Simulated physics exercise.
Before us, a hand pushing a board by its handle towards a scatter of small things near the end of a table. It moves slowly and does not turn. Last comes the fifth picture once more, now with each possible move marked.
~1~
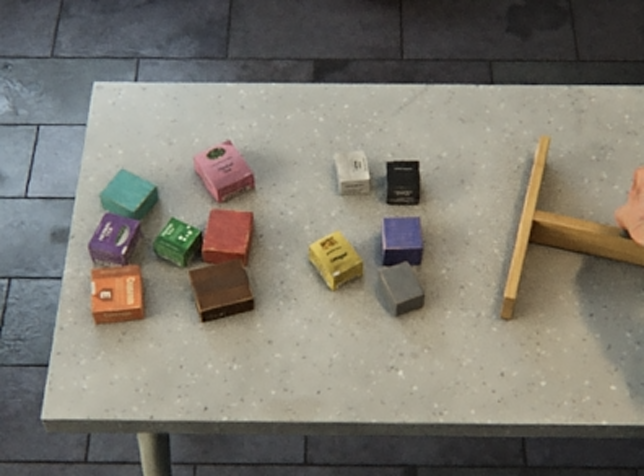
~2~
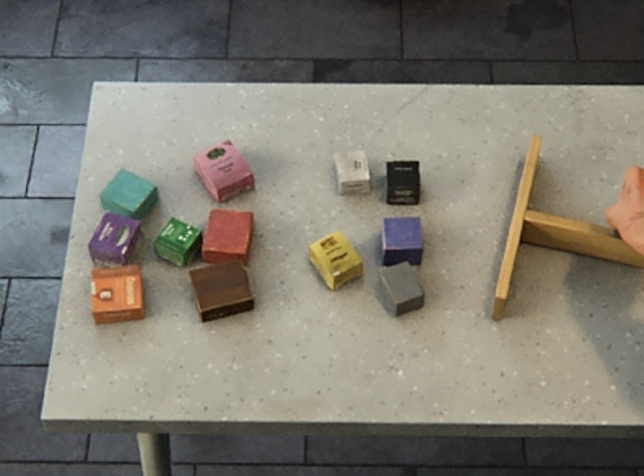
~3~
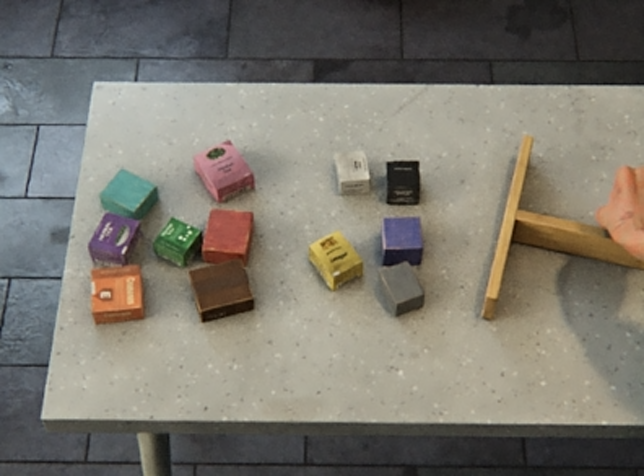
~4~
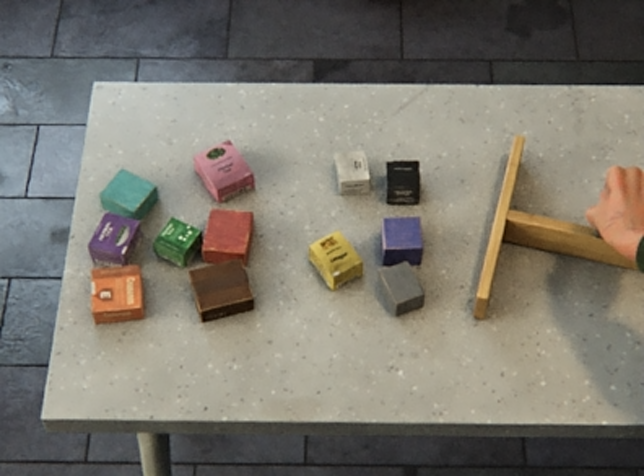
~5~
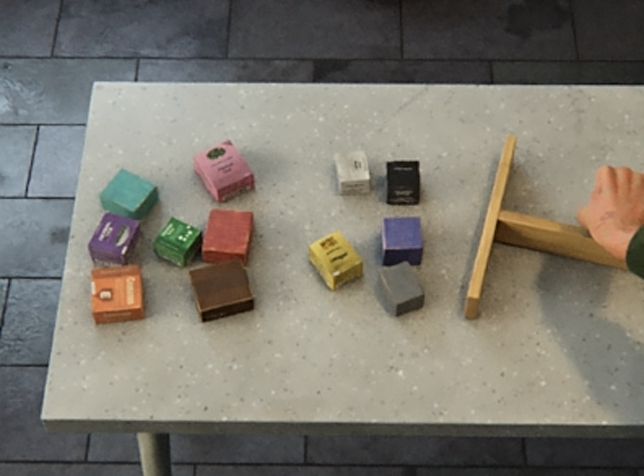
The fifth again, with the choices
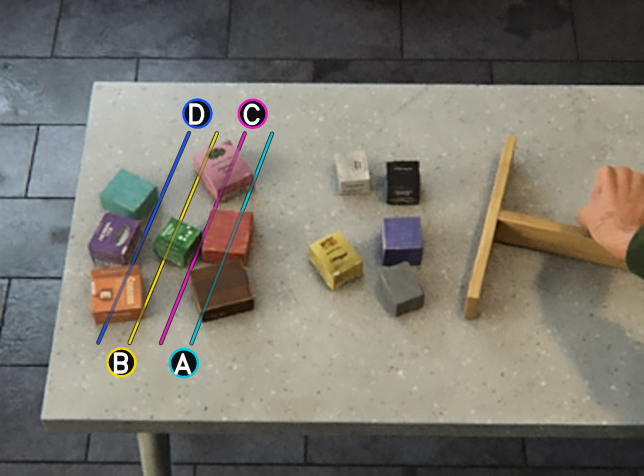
A wooden board, pushed by a hand gripping its handle, slid slowly a short way left across a speckled grey table, while the small colourful boxes and blocks on the left stayed still, untouched.
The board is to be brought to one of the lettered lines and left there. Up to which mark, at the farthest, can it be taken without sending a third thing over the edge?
The farthest such stop is C.
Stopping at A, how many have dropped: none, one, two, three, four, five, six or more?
In all, one.
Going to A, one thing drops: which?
It is the purple box.
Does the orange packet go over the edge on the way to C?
By then, no.
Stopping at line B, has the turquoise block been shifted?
By then, yes.
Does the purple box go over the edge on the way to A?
Yes.
On the marked copy, A at (234, 232); B at (176, 232); C at (205, 232); D at (146, 231).
Taking C. A third of the way, board (390, 212); white box (347, 171); grey block (352, 280).
Two thirds of the way, board (288, 211); purple box (97, 240); green packet (139, 238).
When it is over, board (207, 210); purple box over the edge; green packet over the edge; two fallen.
As for the rest, A is within the limit but short; B drops four; D drops six.
